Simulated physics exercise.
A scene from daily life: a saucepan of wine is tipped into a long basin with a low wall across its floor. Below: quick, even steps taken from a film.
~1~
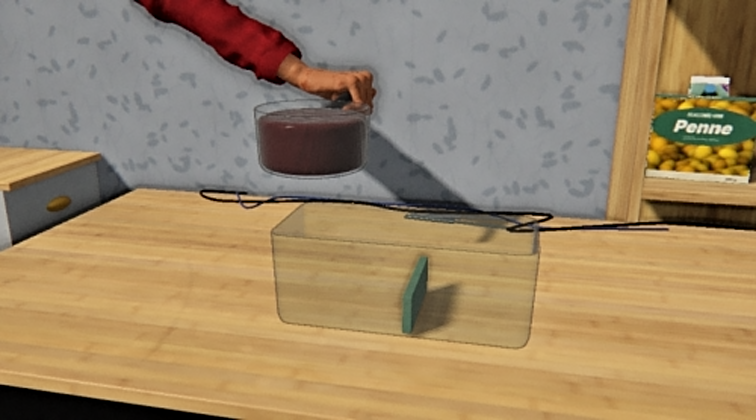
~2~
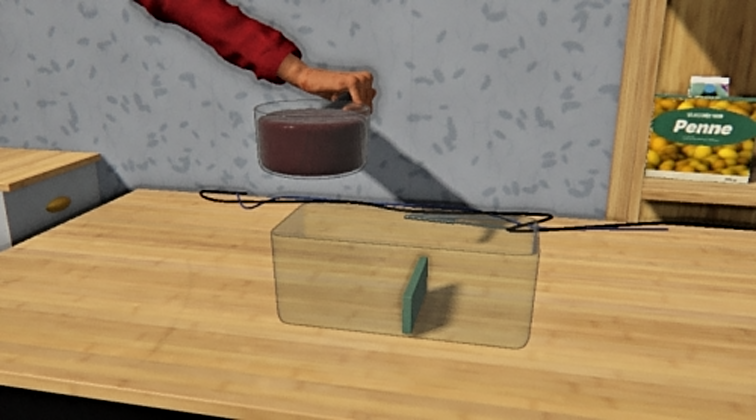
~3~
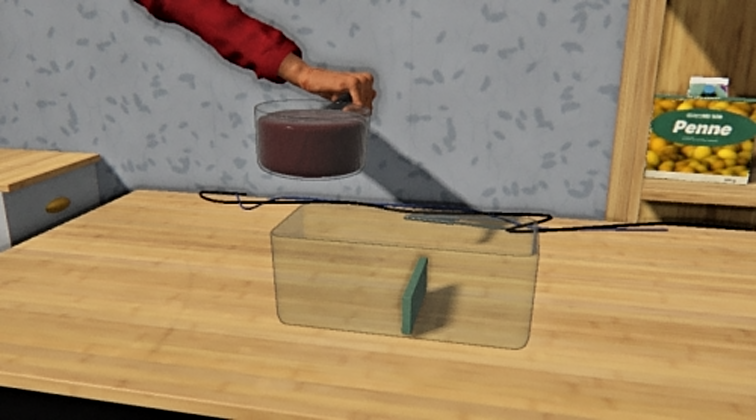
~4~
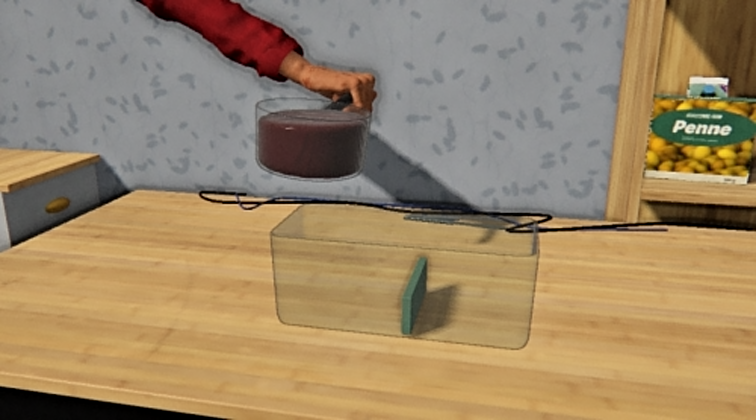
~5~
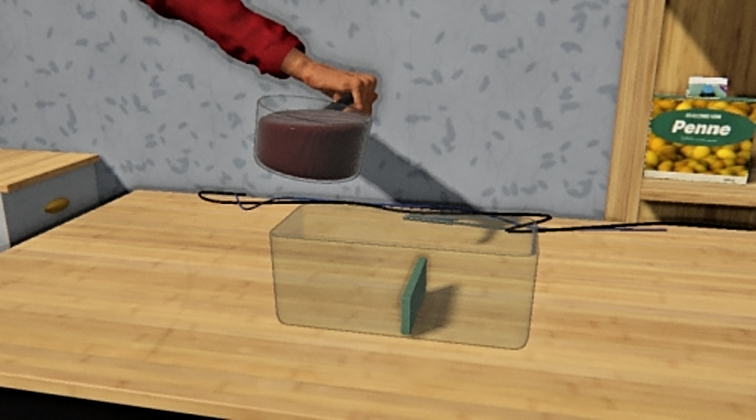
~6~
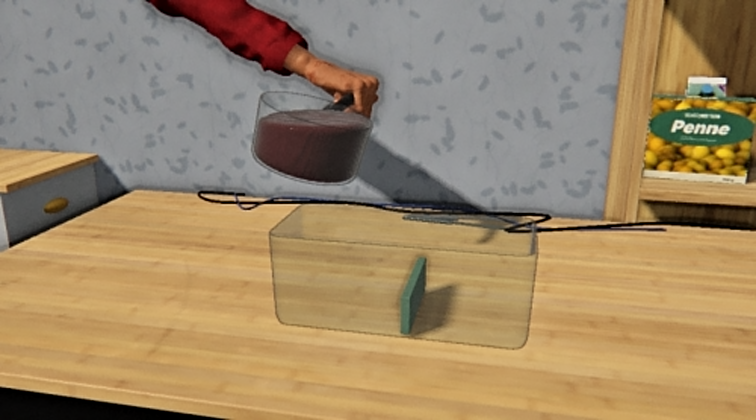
A hand slowly tilts a clear saucepan of dark red wine above a long basin.
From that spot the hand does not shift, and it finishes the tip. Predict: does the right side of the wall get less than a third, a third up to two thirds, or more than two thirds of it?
After it calms, what's right of the wall is a middling share, one third to two thirds.
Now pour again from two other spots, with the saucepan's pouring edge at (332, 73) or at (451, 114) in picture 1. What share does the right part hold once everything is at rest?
The first start gives some 10 %, the second some 90 %.
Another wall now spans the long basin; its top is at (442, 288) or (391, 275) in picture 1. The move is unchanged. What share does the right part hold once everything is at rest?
Note - case one near 15 %, case two near 70 %.
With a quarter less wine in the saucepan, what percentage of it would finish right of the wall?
It works out near 25 percent.
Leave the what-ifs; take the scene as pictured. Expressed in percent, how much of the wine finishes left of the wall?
Roughly 55 percent of it.
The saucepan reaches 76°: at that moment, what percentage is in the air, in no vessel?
I'd say some 30 per cent of it.
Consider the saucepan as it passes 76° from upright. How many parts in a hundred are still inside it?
Near 45 %.
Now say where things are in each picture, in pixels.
In the first frame, it leans 0°; its right rim is at (368, 111); the wine meets the walls at (263, 115) and (367, 118); the long basin's rim runs from (288, 218) to (538, 237); the wall's top is at (416, 276).
In the second frame, it leans 1°; its right rim is at (368, 112); the wine meets the walls at (263, 115) and (367, 119).
In the third frame, it leans 3°; its right rim is at (368, 115); the wine meets the walls at (264, 115) and (367, 120).
In the fourth frame, it leans 6°; its right rim is at (369, 118); the wine meets the walls at (264, 115) and (368, 121).
In the fifth frame, it leans 10°; its right rim is at (370, 123); the wine meets the walls at (265, 116) and (369, 122).
In the sixth frame, it leans 15°; its right rim is at (370, 129); the wine meets the walls at (264, 116) and (371, 123).
A moment on, the saucepan is tipped on its side and 43 per cent is still to pour, 8 is left of the wall and 20 right of it.
Next, the saucepan is tipped right over and 5 per cent is still to pour, 45 is left of the wall and 46 right of it.
Then the saucepan is tipped right over and 0 per cent is still to pour, 53 is left of the wall and 46 right of it.
Later the saucepan is tipped right over and 0 per cent is still to pour, 53 is left of the wall and 46 right of it.
At rest 53 per cent lies left of the wall, 46 right of it and 1 outside.
